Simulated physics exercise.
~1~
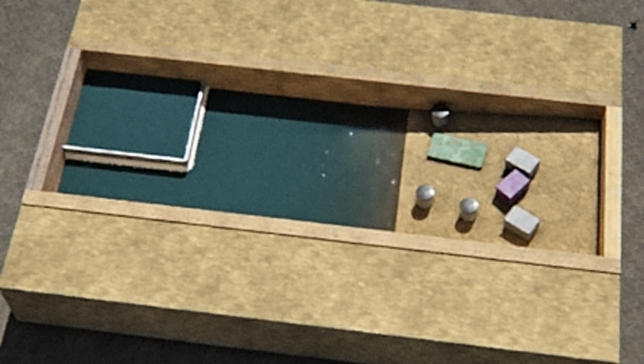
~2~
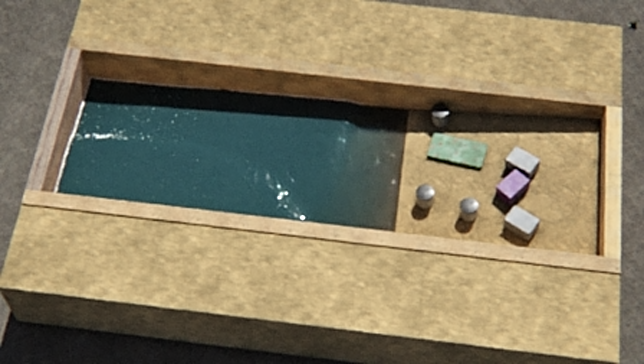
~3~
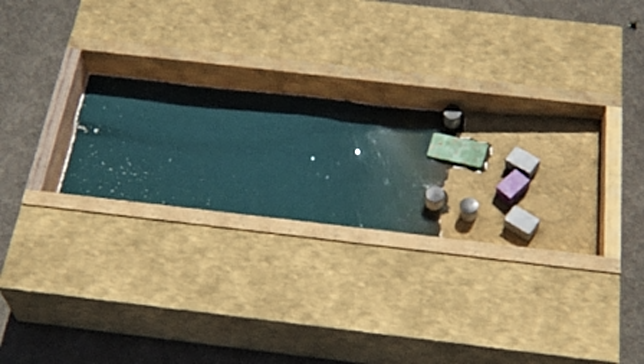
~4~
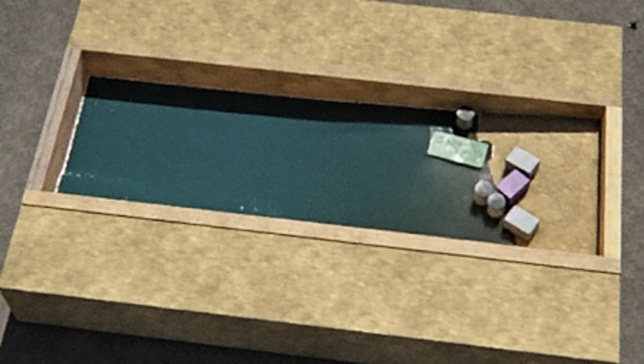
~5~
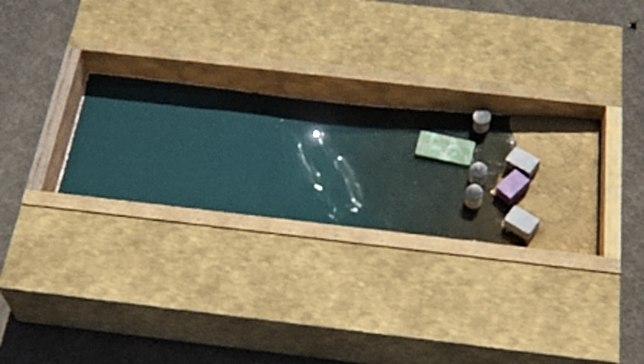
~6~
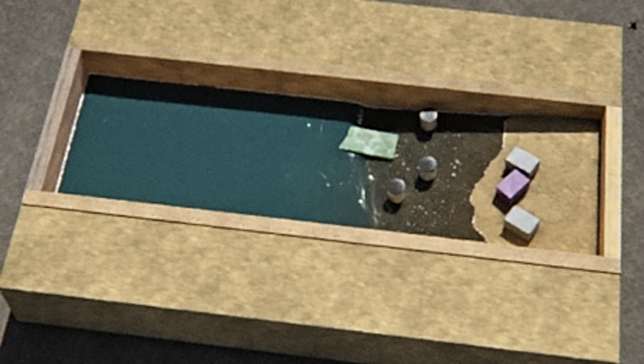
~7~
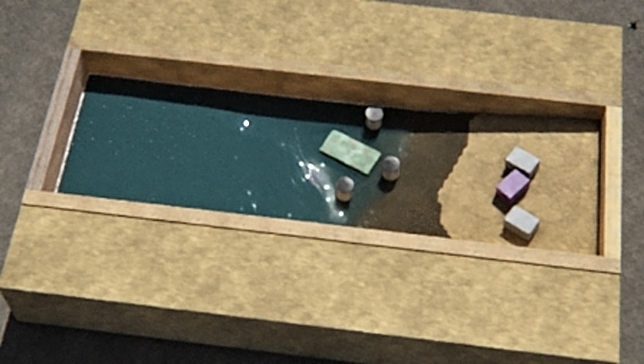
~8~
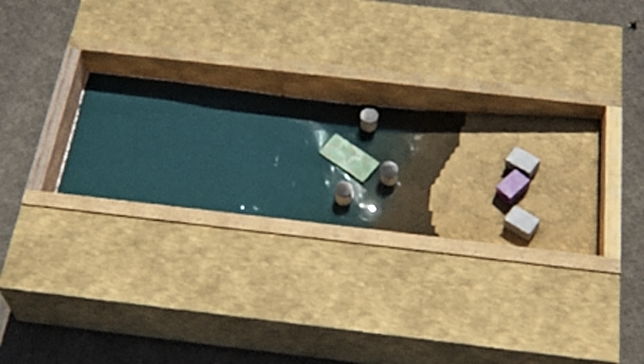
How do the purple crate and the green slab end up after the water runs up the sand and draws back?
The purple crate stays in its place on the sand, while the green slab is carried off to the left and ends up floating in the water.
